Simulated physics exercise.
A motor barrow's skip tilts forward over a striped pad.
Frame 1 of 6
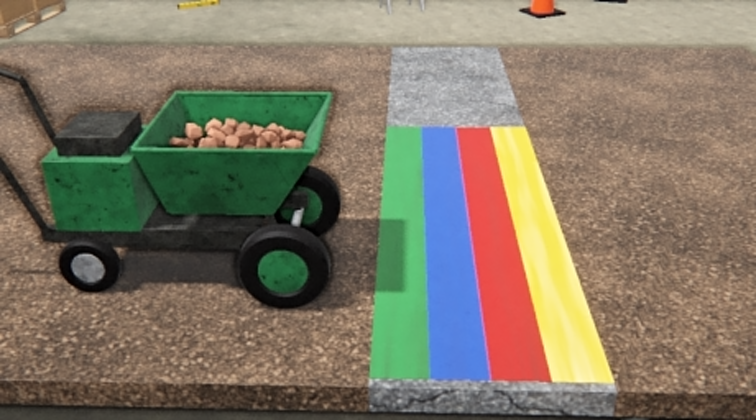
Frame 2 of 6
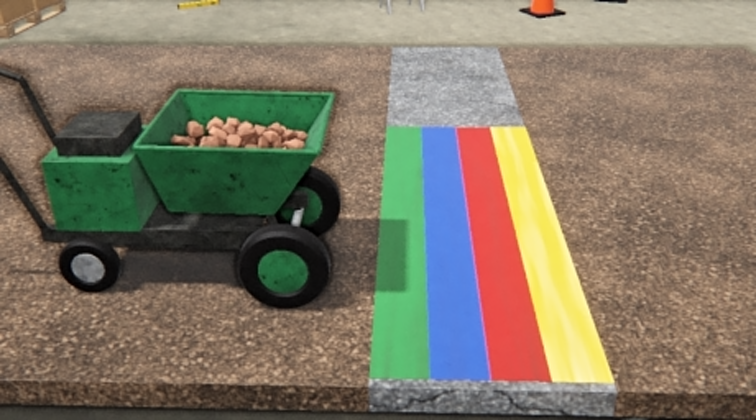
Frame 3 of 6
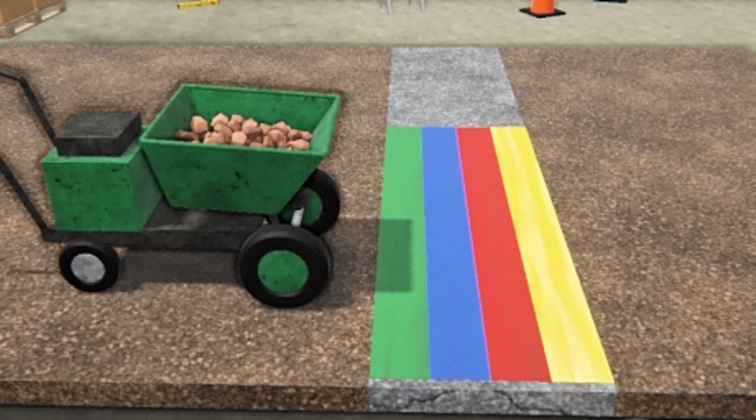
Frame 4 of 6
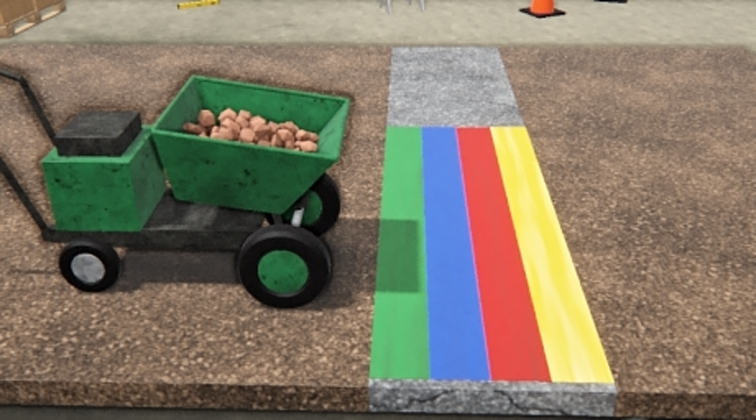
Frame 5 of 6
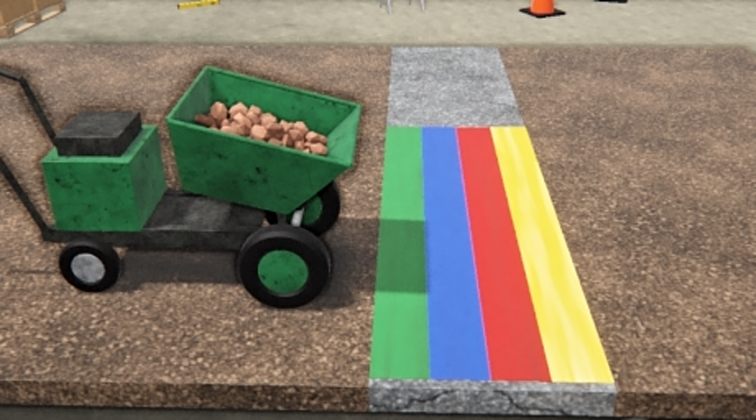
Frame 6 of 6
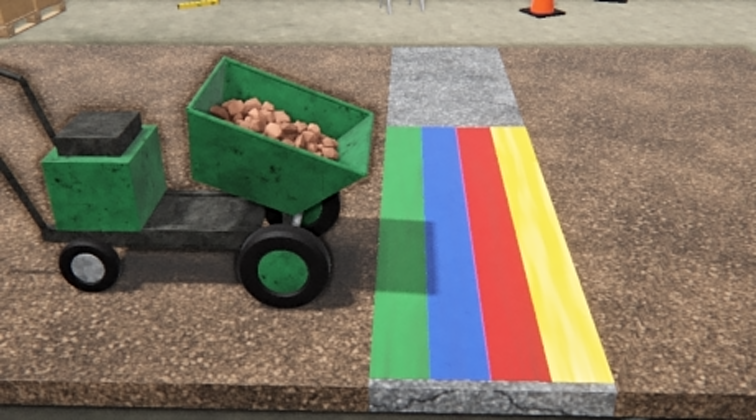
Green skip of rubble on a motor barrow tilting forward to the right, beside a green, blue, red and yellow striped pad.
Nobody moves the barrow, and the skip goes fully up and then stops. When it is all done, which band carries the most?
The blue band carries the most.
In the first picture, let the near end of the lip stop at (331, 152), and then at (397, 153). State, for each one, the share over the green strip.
The first position yields around 0 per cent; the second yields around 0 per cent.
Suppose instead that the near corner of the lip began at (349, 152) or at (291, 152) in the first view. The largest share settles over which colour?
Spot 1 - red; spot 2 - the blue one.
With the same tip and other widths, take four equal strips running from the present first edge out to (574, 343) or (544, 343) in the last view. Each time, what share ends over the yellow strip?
Respectively 10 and 10 percent.
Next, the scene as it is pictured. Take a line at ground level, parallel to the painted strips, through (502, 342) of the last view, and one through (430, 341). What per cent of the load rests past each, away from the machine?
Respectively 20 and 60 %.
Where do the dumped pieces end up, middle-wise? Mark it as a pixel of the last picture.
I'd say the middle ends up at about (463, 264).
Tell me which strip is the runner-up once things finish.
Following the top strip comes red.
Just after the last frame, skip tipped steeply; every one in the skip.
A moment on, skip tipped right over; roughly two thirds in the skip; just a few over the green strip; roughly a quarter over the blue strip; about a tenth over the red strip.
Further on, skip tipped right over; roughly a quarter in the skip; about a tenth over the green strip; roughly a third over the blue strip; roughly a quarter over the red strip; about a tenth over the yellow strip; just a few off the paint.
When it is over, skip tipped right over; roughly a quarter in the skip; about a tenth over the green strip; roughly a third over the blue strip; roughly a quarter over the red strip; about a tenth over the yellow strip; just a few off the paint.
